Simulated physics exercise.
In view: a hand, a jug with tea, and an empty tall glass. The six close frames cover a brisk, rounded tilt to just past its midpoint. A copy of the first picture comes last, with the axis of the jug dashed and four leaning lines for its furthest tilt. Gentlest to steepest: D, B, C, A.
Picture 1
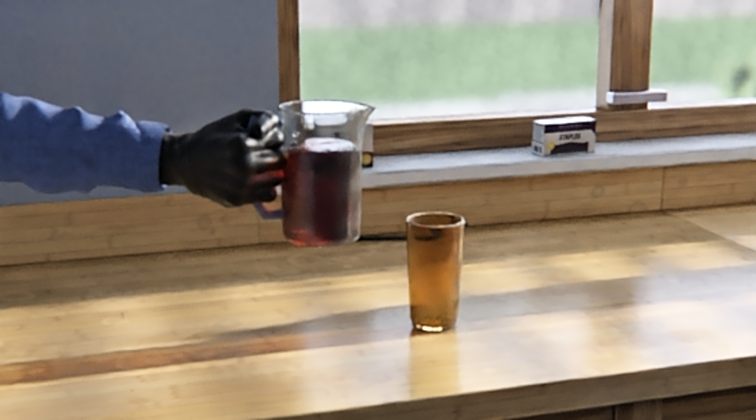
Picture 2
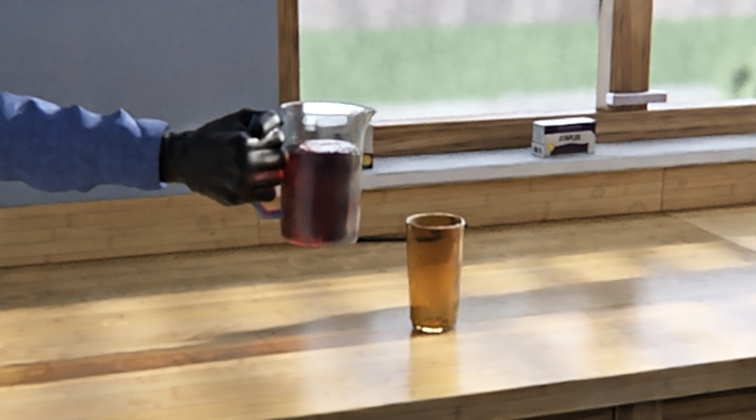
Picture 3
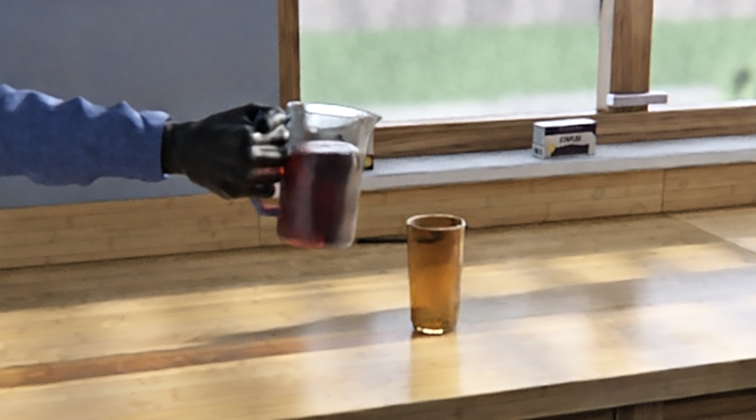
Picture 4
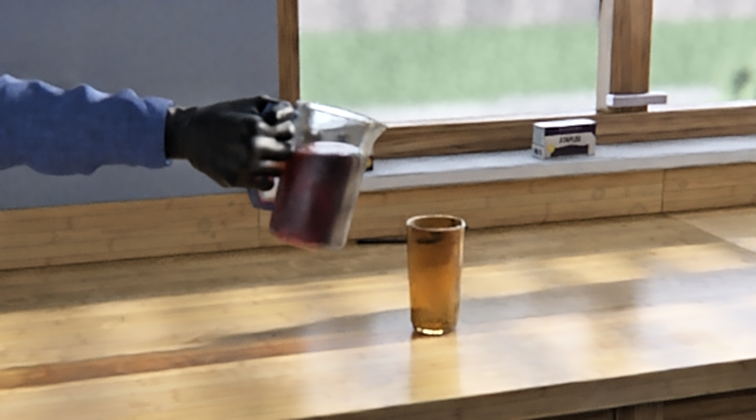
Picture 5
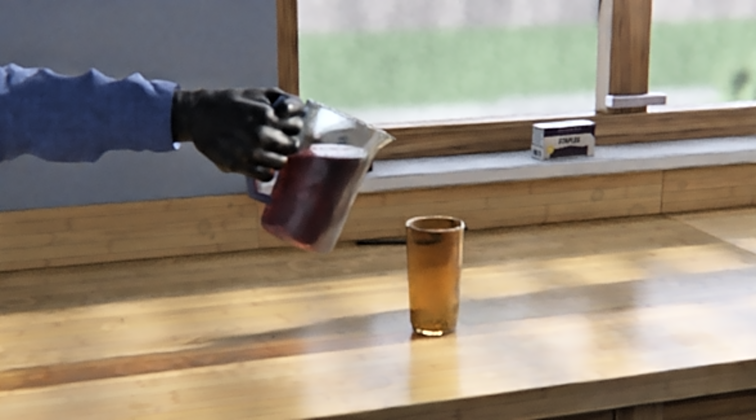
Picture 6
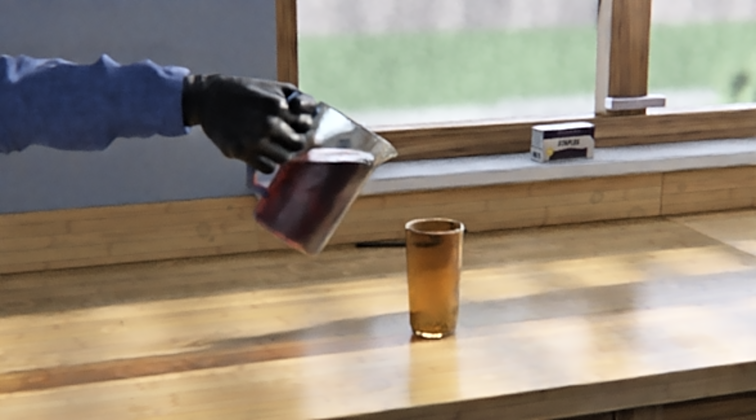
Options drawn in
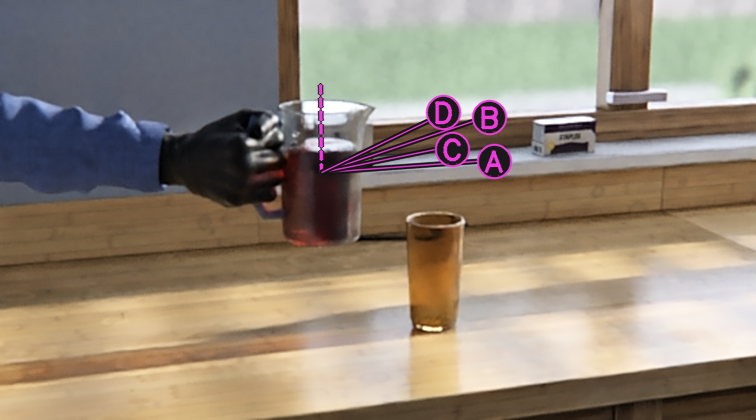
On a sunlit wooden counter by a window, a black-gloved hand tilting a glass jug of dark red liquid rightward near a tall amber glass.
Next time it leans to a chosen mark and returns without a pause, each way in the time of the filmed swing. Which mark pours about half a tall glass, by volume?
The answer is mark D.
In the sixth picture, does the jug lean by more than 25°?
Yes.
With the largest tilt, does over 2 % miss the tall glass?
Yes, it does.
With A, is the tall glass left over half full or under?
Over half.
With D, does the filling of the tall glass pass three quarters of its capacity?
No.
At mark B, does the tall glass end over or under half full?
Over.
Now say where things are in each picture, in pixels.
The first frame shows upright, lip at (374, 107); rim of the tall glass round (435, 219); nothing has left yet.
The second frame shows upright, lip at (375, 110); nothing has left yet.
The third frame shows tipped about 7°, lip at (381, 116); nothing has left yet.
The fourth frame shows tipped about 15°, lip at (387, 125); nothing has left yet.
The fifth frame shows tipped about 24°, lip at (393, 138); nothing has left yet.
The sixth frame shows tipped about 34°, lip at (397, 153); nothing has left yet.
On the marked copy, A at (477, 161); B at (472, 121); C at (434, 149); D at (427, 121).
Choosing A, the tall glass ends with about 73 % of what it can hold; 29 % of the tea is spilt.
Choosing B, the tall glass ends with about 73 % of what it can hold.
Choosing C, the tall glass ends with about 83 % of what it can hold; 10 % of the tea is spilt.
Choosing D, the tall glass ends with about 49 % of what it can hold.
